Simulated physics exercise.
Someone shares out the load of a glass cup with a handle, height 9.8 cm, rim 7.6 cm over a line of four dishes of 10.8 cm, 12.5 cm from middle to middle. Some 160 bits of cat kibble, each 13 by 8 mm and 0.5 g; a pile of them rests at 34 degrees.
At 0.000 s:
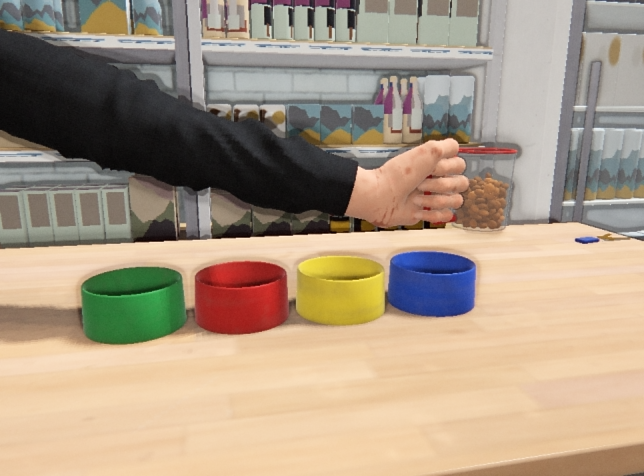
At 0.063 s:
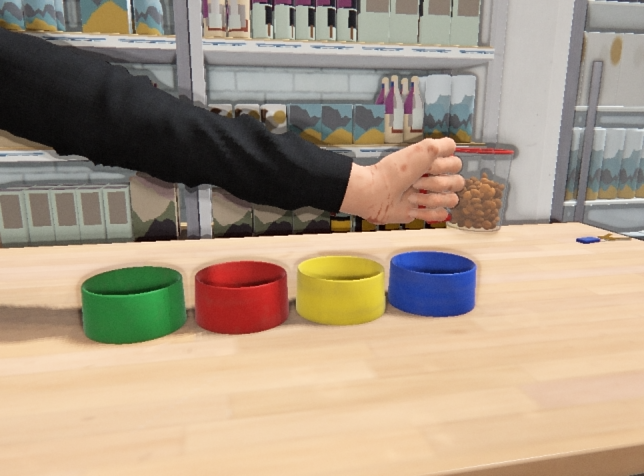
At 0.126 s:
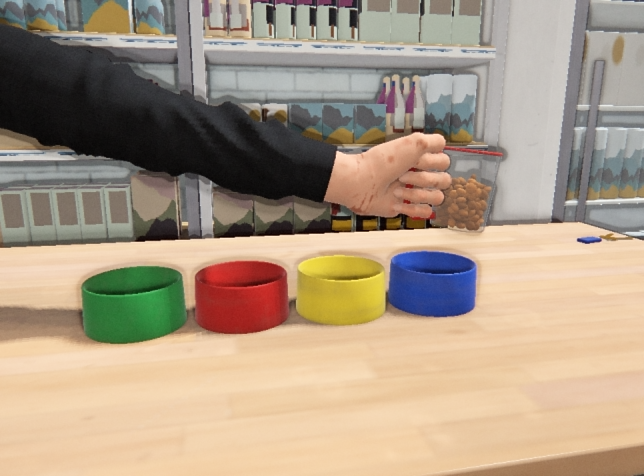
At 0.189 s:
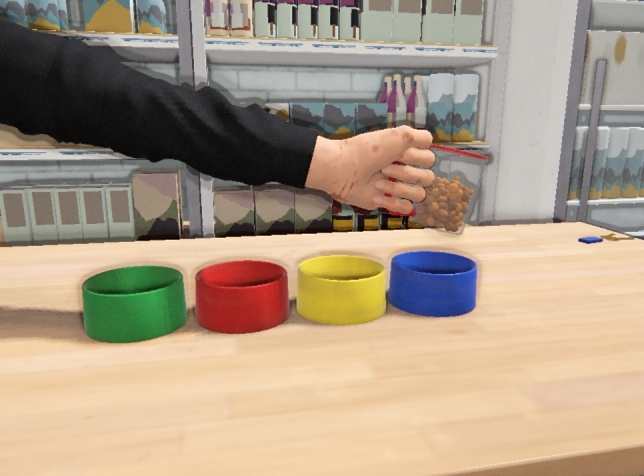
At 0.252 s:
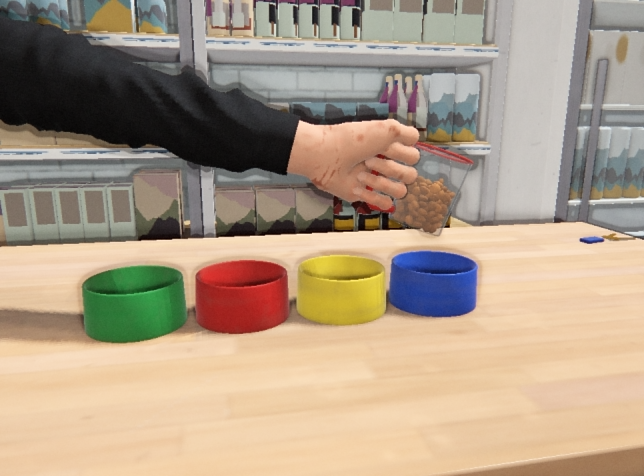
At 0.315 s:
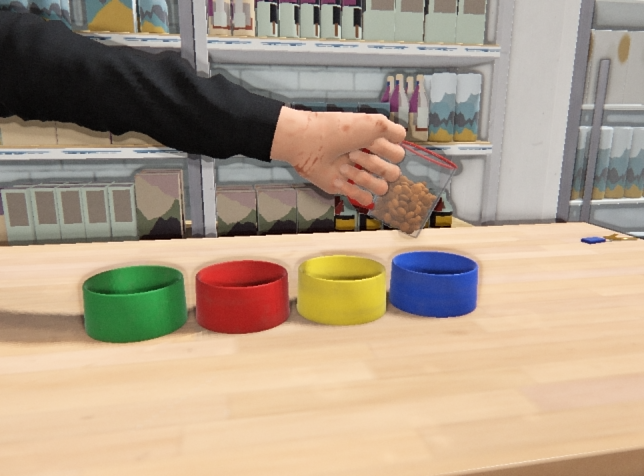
In a shop with shelves of boxes and bottles along the back wall, a pale wooden counter is seen from the front and slightly above, in a still view. Four round dishes stand in a row, green, red, yellow and blue from left to right, while a black-sleeved arm holds a clear cup of brown kibble above and behind the blue one. The hand moves the cup leftward, tilting it gradually to the right.
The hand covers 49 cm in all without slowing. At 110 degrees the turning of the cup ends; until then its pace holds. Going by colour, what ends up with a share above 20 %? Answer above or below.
Red: Below, blue: Below, green: Above, yellow: Below, counter: Below.
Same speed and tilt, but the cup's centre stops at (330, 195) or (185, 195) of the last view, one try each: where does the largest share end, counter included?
The winner: Yellow, then red.
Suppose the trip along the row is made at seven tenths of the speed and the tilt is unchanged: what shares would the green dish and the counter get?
Then: Green 40, counter 10.
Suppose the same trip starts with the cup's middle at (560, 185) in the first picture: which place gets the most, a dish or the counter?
The winner: Red.
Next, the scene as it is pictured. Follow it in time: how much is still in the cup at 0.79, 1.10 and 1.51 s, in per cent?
About 100, 95, 65.
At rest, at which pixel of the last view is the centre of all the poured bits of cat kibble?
At about (142, 309).
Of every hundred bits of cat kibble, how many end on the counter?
About 5 per cent.
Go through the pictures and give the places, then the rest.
In the first picture, cup at (481, 189), tilt 0 degrees, lip at (511, 150), moved 0.0 cm; middle of the pieces at (483, 207); blue dish at (432, 263); yellow dish at (341, 268); red dish at (241, 274); green dish at (133, 281).
In the second picture, cup at (477, 189), tilt 2 degrees, lip at (508, 151), moved 0.7 cm; middle of the pieces at (478, 208).
In the third picture, cup at (463, 189), tilt 7 degrees, lip at (497, 154), moved 2.6 cm; middle of the pieces at (463, 208).
In the fourth picture, cup at (446, 190), tilt 13 degrees, lip at (483, 158), moved 5.1 cm; middle of the pieces at (444, 209).
In the fifth picture, cup at (428, 190), tilt 19 degrees, lip at (468, 163), moved 7.6 cm; middle of the pieces at (424, 209).
In the sixth picture, cup at (410, 191), tilt 26 degrees, lip at (452, 168), moved 10.1 cm; middle of the pieces at (404, 210); blue dish at (434, 263); yellow dish at (342, 268); red dish at (242, 274); green dish at (134, 280). The cup turns about 100 degrees a second and travels 40 cm a second.
After 0.79 s, tilt 74 degrees; cup holds 100 %.
After 1.10 s, tilt 105 degrees; cup holds 95 %.
Then, at 1.51 s, tilt 110 degrees; cup holds 65 %, green 30 %.
At rest (3.6 s), red 0 %, blue 0 %, green 85 %, yellow 0 %, counter 5 %, cup 10 %.
